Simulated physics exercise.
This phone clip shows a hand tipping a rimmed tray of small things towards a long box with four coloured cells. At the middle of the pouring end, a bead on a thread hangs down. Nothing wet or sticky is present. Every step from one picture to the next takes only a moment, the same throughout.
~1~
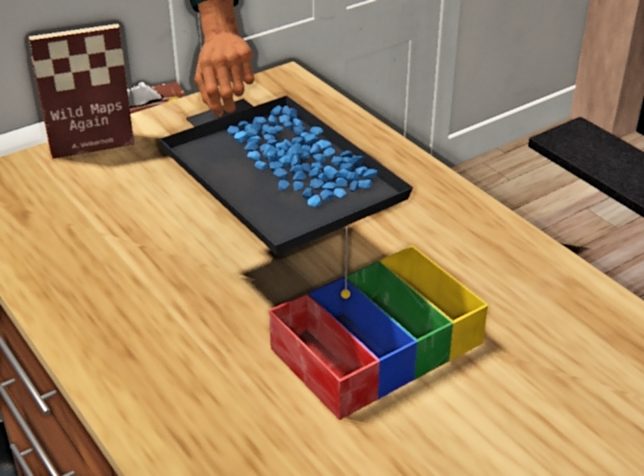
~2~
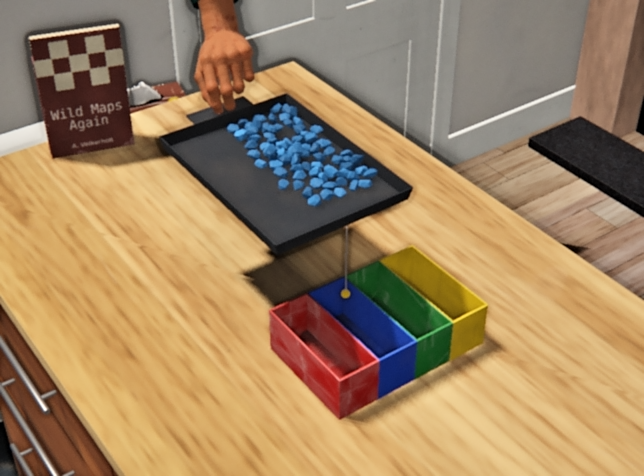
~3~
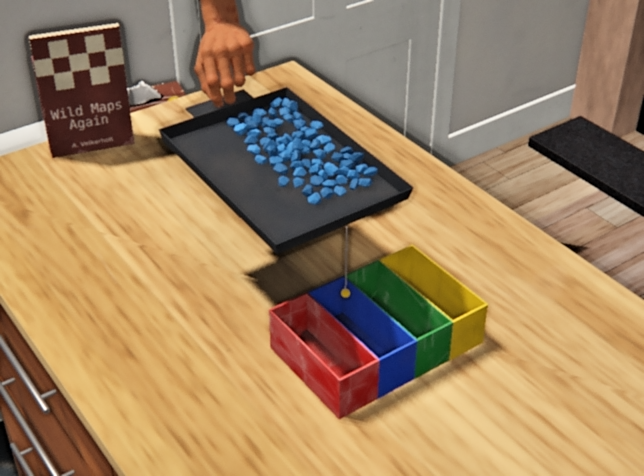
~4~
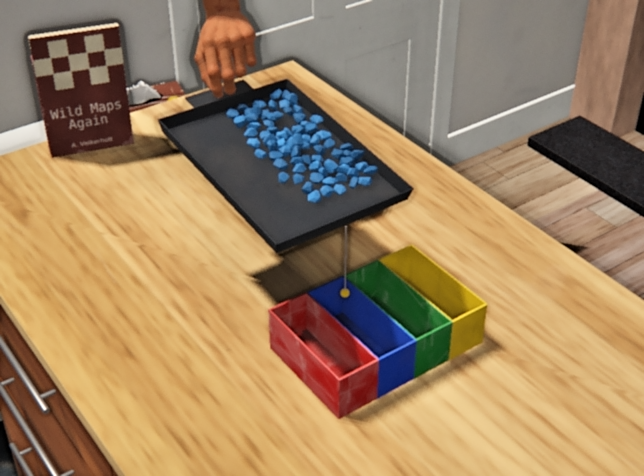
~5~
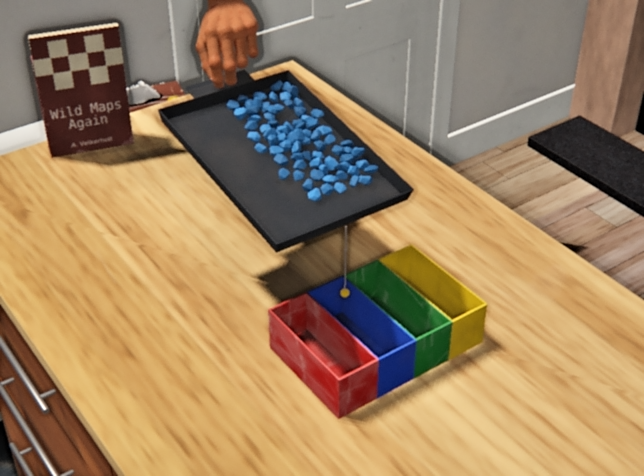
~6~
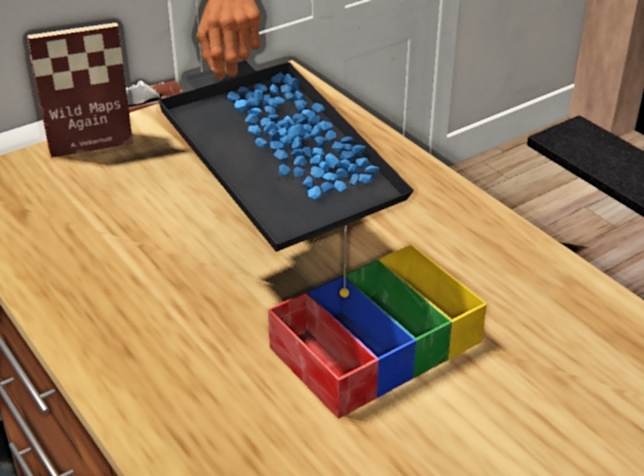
A hand at the far end of a black rimmed tray raises that end slightly, tilting the tray gradually towards its right front corner while the blue stones stay bunched along its right side. Seen from above at an angle, the wooden counter holds a brown book at left and a red, blue, green and yellow box in front. A yellow bead hangs on a thread, and the camera stays still.
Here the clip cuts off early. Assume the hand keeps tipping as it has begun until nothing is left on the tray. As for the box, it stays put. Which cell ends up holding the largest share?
Green.
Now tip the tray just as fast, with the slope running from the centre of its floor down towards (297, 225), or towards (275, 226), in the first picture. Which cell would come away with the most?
First the red cell, then the red cell.
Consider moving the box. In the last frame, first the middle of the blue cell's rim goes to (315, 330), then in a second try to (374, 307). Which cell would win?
You'd see yellow win the first time and that green cell win the second.
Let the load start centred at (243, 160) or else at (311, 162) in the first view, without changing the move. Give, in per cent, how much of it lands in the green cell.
About 30 % and 40 %.
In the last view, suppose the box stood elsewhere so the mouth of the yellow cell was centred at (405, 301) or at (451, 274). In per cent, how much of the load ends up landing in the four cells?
90 %, 90 %.
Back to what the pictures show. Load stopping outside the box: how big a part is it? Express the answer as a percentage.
Share: Approx. 0 %.
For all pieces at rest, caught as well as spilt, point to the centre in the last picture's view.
It settles centred around (408, 341).
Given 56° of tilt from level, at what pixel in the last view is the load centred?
Look around (371, 185) in the last picture.
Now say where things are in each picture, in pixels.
Corners of the pouring end near (277, 242) and (409, 187), level; middle of the load near (291, 154), aquarium stones; bead on its thread near (346, 294); red cell near (359, 386); blue cell near (397, 367); green cell near (433, 347); yellow cell near (468, 329), in the first picture.
Corners of the pouring end near (277, 242) and (409, 187), level; middle of the load near (291, 152), in the second picture.
Corners of the pouring end near (277, 241) and (409, 187), tipped barely, lowest at the right corner; middle of the load near (292, 148), in the third picture.
Corners of the pouring end near (277, 241) and (409, 188), tipped a little, lowest at the right corner; middle of the load near (291, 143), in the fourth picture.
Corners of the pouring end near (278, 241) and (410, 188), tipped a little, lowest at the right corner; middle of the load near (292, 138), in the fifth picture.
Corners of the pouring end near (278, 241) and (410, 189), tipped a little, lowest at the right corner; middle of the load near (292, 133); red cell near (358, 385); blue cell near (396, 365); green cell near (432, 346); yellow cell near (467, 328), in the sixth picture.
Shortly afterwards, tray tipped steeply; all but a few on the tray; only a few falling or outside the box.
Next, tray tipped right over; near half on the tray; near a quarter in the green cell; a little in the yellow cell; a little in the blue cell; only a few in the red cell; a little falling or outside the box.
Some moments later, tray tipped past a quarter turn; near a third in the green cell; near a quarter in the yellow cell; near a quarter in the blue cell; a little in the red cell; only a few falling or outside the box.
In the end, tray tipped past a quarter turn; near a third in the green cell; near a quarter in the yellow cell; near a quarter in the blue cell; a little in the red cell; only a few outside the box.
